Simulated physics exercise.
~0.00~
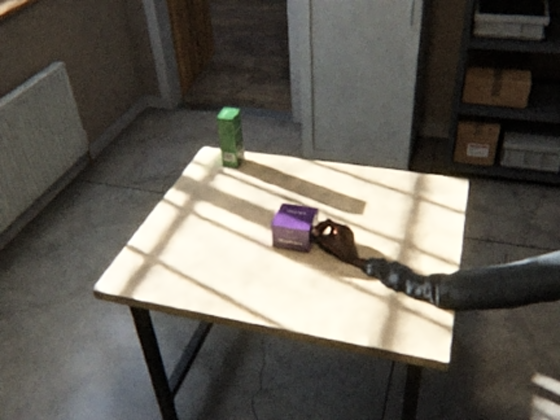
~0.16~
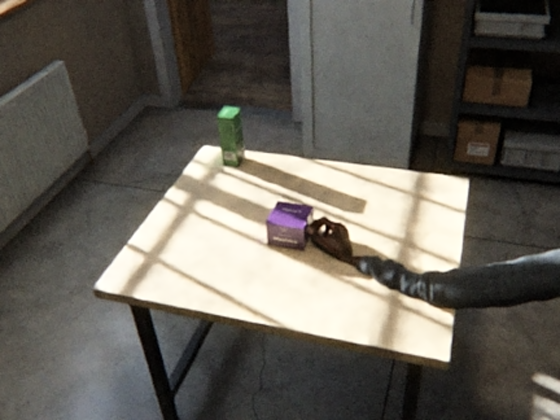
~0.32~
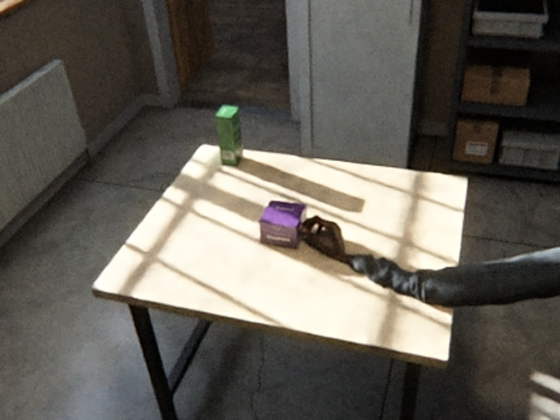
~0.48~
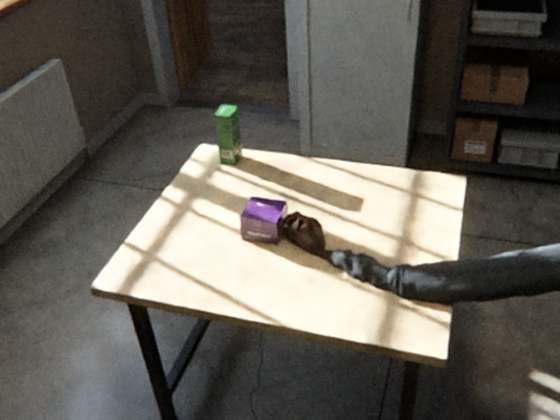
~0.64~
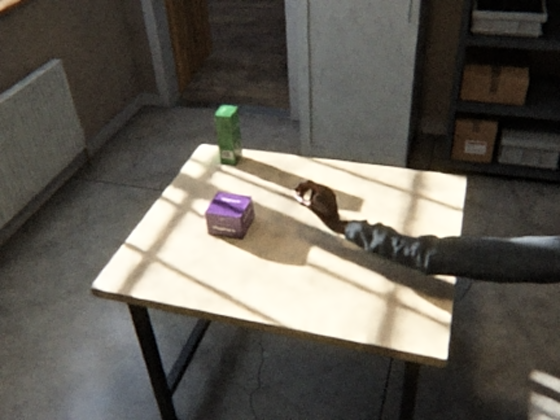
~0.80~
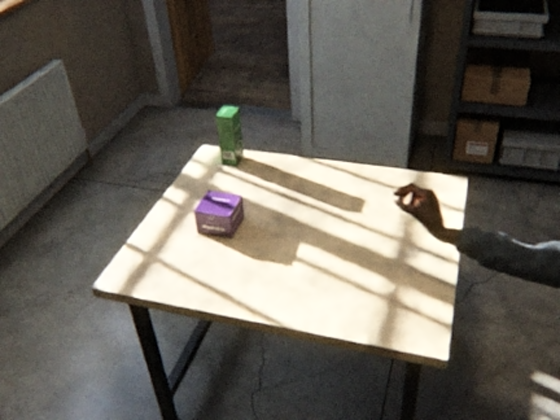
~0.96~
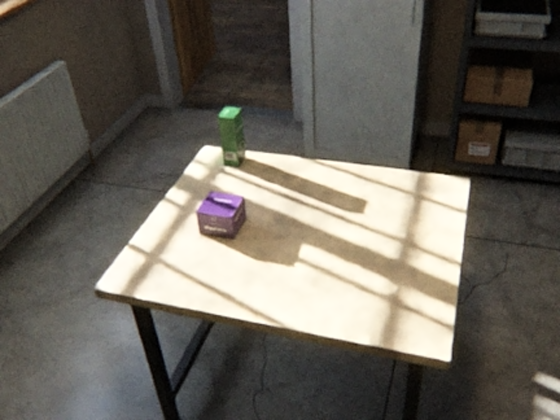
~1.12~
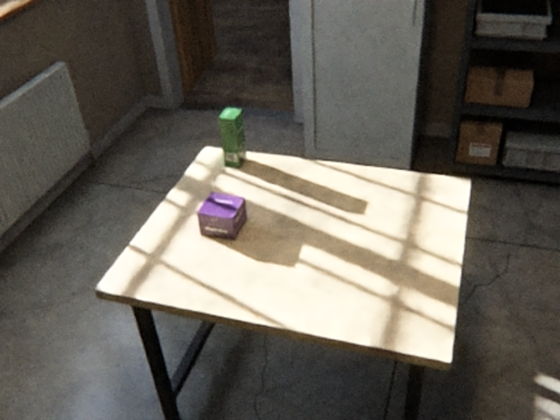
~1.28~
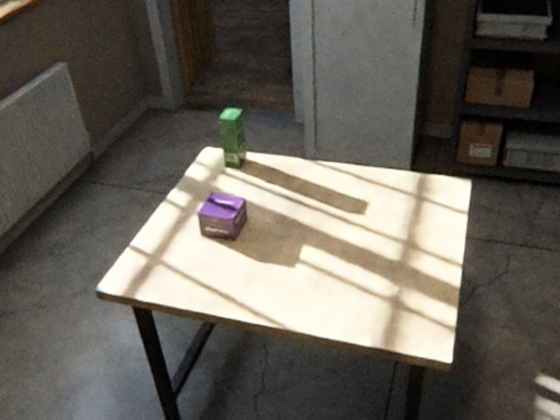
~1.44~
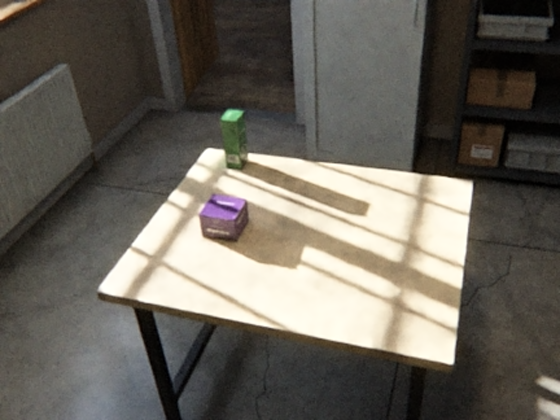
A purple box sits near the middle of a pale wooden table striped with sunlight, a dark-sleeved arm reaching in from the right with its hand against the box. The hand pushes the box to the left across the tabletop, slowly at first and then farther. It then lets go and draws back to the right, while the box slides on a little more before stopping. The arm leaves the view altogether. The purple box rests on the left part of the table, still on top, and the upright green carton behind it never moves.
